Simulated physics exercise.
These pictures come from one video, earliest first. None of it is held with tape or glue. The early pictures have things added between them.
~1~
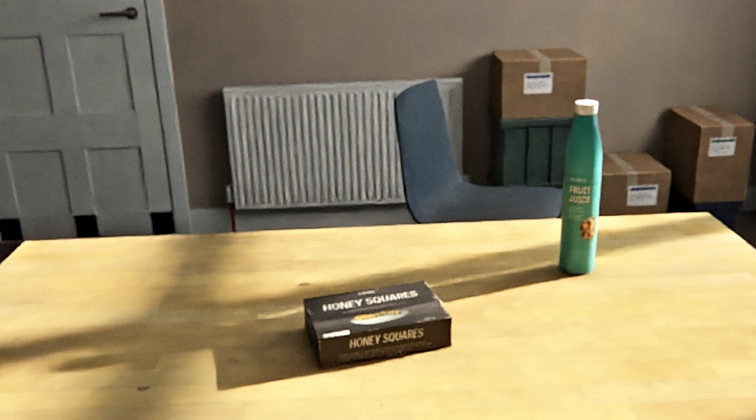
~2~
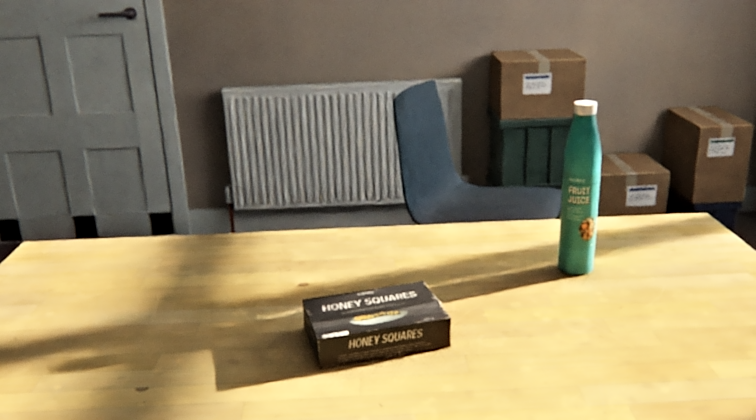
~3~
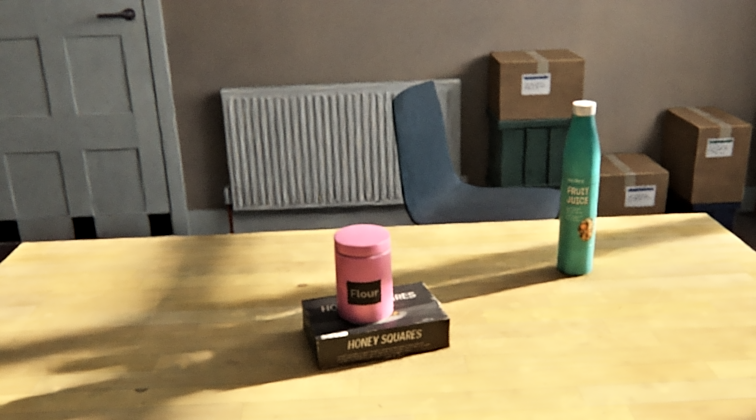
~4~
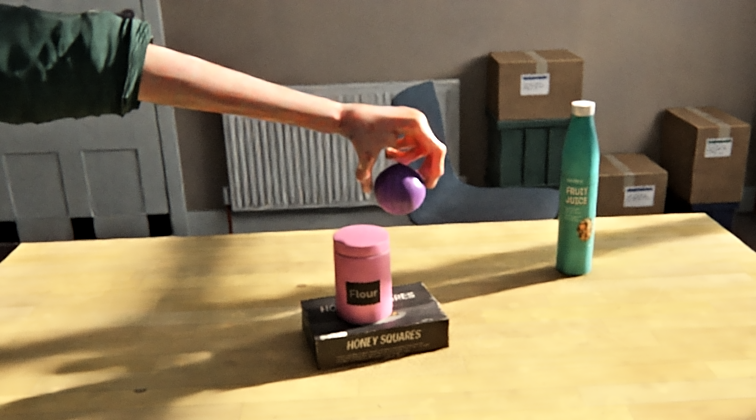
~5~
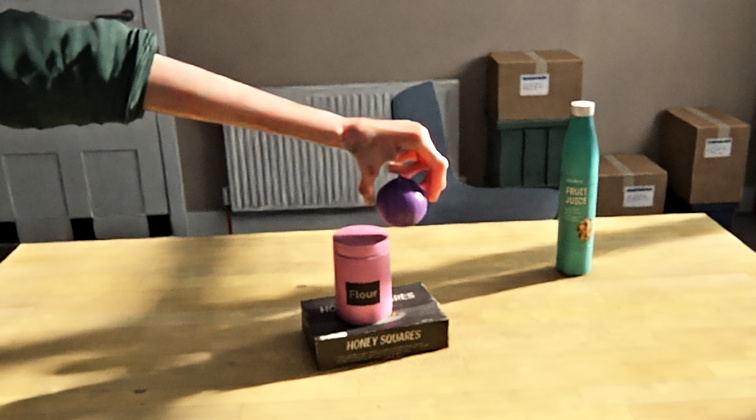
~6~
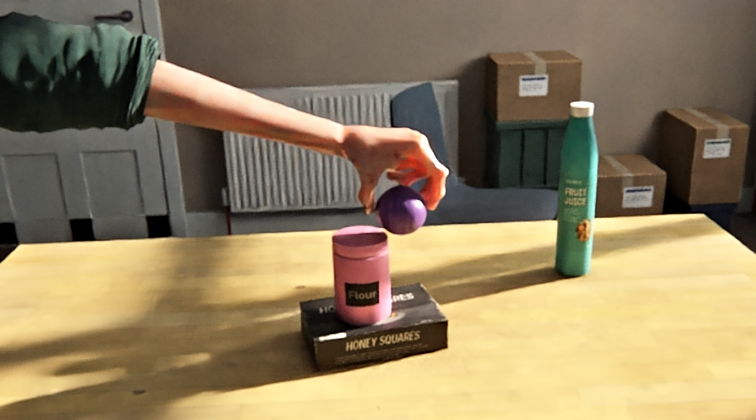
The video shows a black packet and a turquoise bottle on a table, then a pink jar appears on top of the packet. A hand holding a purple onion appears above the jar and lowers it slightly.
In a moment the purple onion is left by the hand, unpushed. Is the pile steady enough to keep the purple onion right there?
It will not remain standing.
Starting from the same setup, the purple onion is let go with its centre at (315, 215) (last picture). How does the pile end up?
The pile tumbles.
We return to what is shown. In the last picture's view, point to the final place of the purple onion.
It finishes at about (488, 312).
Then, 0.30 s past the last view, purple onion now fallen.
Then, 0.50 s past the last view, things are still on the move.
Finally, fallen, purple onion; the other 3 still in place. Final places as the last picture's camera would see them, purple onion near (488, 312). The pile loses its balance.
